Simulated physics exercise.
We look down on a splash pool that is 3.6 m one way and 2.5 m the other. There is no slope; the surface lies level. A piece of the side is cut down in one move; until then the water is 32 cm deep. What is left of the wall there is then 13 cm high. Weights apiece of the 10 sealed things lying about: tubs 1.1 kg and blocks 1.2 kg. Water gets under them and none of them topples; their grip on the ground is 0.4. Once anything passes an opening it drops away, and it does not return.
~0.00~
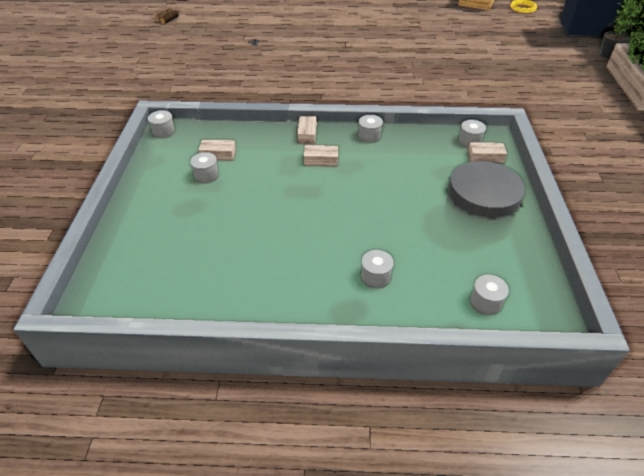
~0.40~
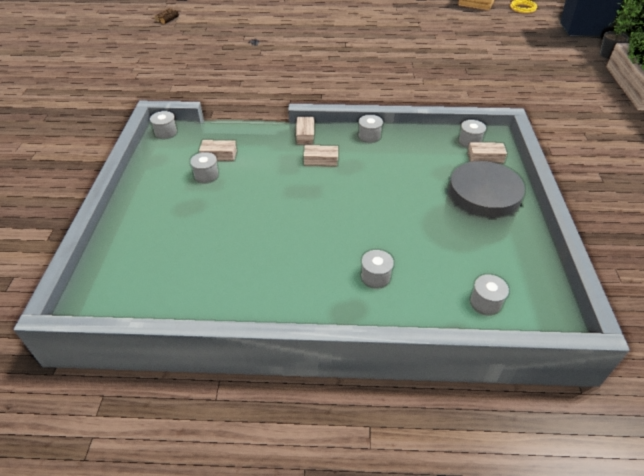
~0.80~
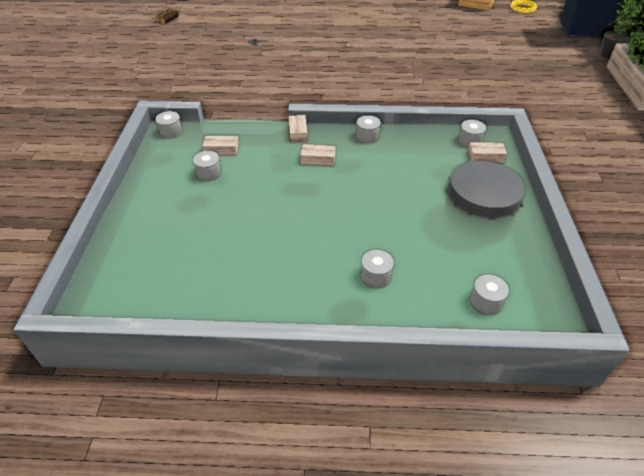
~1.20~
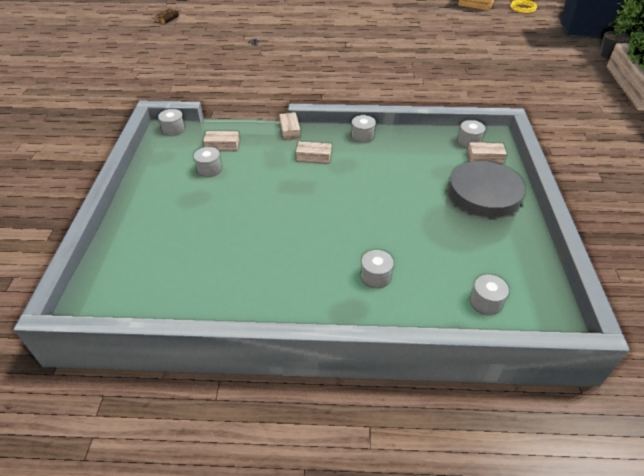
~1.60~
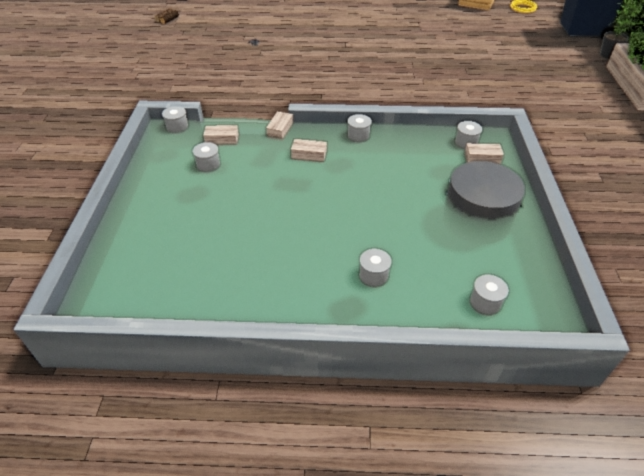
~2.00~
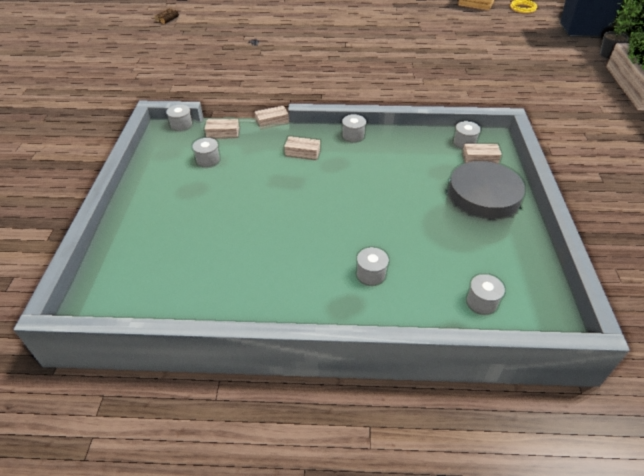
In a shallow pool, a back wall section drops and nearby blocks and tubs drift.
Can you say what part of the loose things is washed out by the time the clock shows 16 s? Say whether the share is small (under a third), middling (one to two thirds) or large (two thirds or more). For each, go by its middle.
Middling, one to two thirds.
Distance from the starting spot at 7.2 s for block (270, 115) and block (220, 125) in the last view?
Washed out, gone out.
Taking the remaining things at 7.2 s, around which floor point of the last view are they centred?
I'd say about (399, 214) in the last view.
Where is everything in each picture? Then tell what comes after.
A block at (307, 125), afloat; a block at (217, 145), afloat; 32 cm deep round most things; 0 of 10 have shifted, in the first picture.
A block at (305, 126), afloat; a block at (217, 146), afloat; 32 cm deep round most things; 0 of 10 have shifted, in the second picture.
A block at (298, 124) floats, 10 cm from its start; a block at (220, 141) floats, 9 cm from its start; about 2730 L in view; 4 of 10 have shifted, in the third picture.
A block at (290, 122), afloat, 20 cm from its start; a block at (221, 136) floats, 17 cm from its start; about 2690 L in view; 6 of 10 have shifted, in the fourth picture.
A block at (280, 121), afloat, 30 cm from its start; a block at (221, 130), afloat, 26 cm from its start; about 2660 L in view; 6 of 10 have shifted, in the fifth picture.
A block at (272, 113) floats, 47 cm from its start; a block at (222, 124), afloat, 37 cm from its start; about 2620 L in view; 7 of 10 have shifted, in the sixth picture.
After 3.2 s 2 of 10 are out; 8 afloat.
After 7.2 s 5 of 10 are out; 5 afloat.
After 12.0 s 6 of 10 are out; 4 afloat.
After 16.0 s 6 of 10 are out; 4 afloat.
